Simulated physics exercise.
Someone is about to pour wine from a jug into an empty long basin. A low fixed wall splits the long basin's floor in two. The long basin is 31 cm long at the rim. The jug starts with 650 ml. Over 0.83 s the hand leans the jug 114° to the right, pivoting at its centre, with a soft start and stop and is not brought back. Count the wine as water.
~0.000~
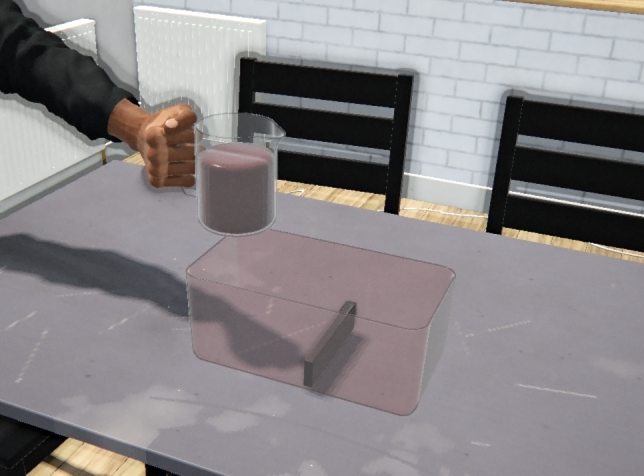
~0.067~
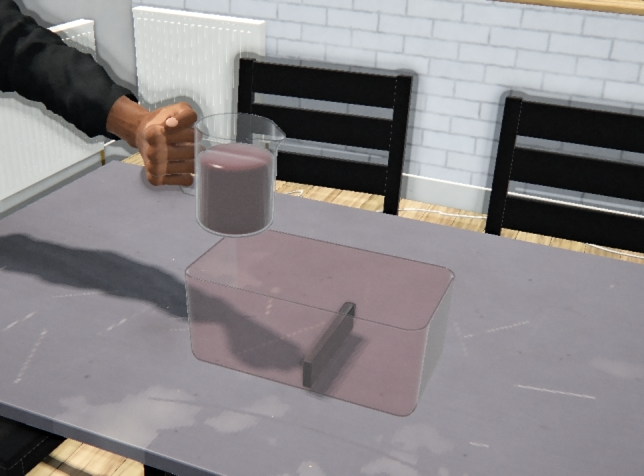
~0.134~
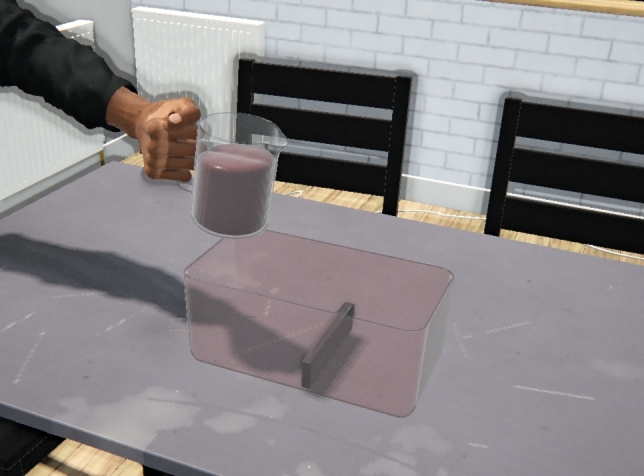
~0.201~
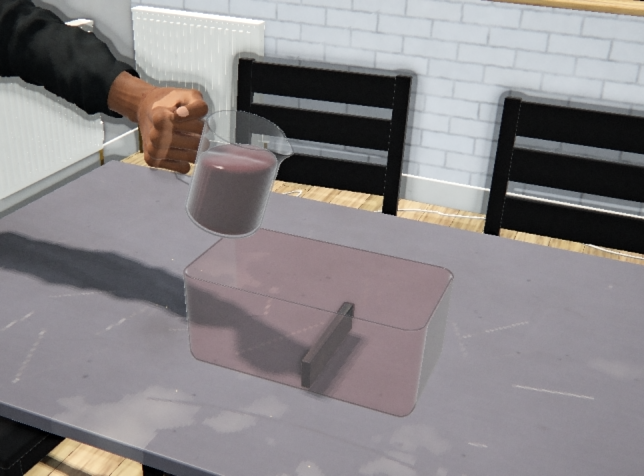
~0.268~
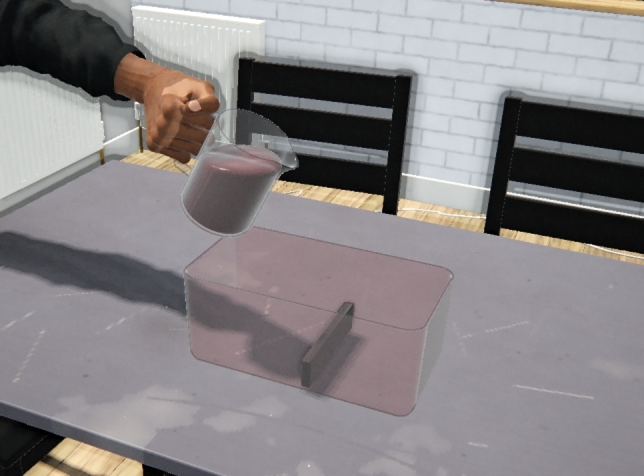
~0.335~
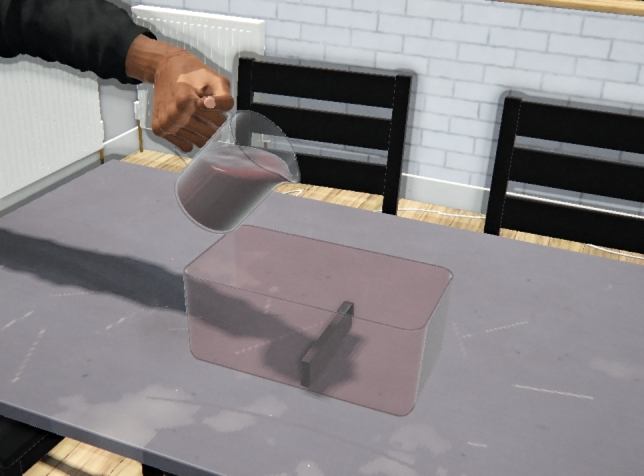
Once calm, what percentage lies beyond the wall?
Roughly 30 per cent is past the wall.
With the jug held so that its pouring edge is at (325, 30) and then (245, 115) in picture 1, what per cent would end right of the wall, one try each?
In turn about 70 and 10 per cent.
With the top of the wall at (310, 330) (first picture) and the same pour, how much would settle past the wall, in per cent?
Then about 80 per cent.
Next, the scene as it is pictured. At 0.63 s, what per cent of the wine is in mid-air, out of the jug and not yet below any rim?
Near 20 in a hundred.
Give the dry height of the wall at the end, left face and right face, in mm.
Left about 22 mm, right about 30 mm.
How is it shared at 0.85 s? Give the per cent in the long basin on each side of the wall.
Near 52 on the left, 28 on the right.
After 0.63 s the tilt is 99° and 63 per cent is still to pour, 10 is left of the wall and 7 right of it.
After 0.85 s the tilt is 114° and 13 per cent is still to pour, 52 is left of the wall and 27 right of it.
After 1.08 s the tilt is 114° and 1 per cent is still to pour, 69 is left of the wall and 29 right of it.
After 1.33 s the tilt is 114° and 0 per cent is still to pour, 69 is left of the wall and 30 right of it.
In the end 69 per cent lies left of the wall, 30 right of it and 1 outside.
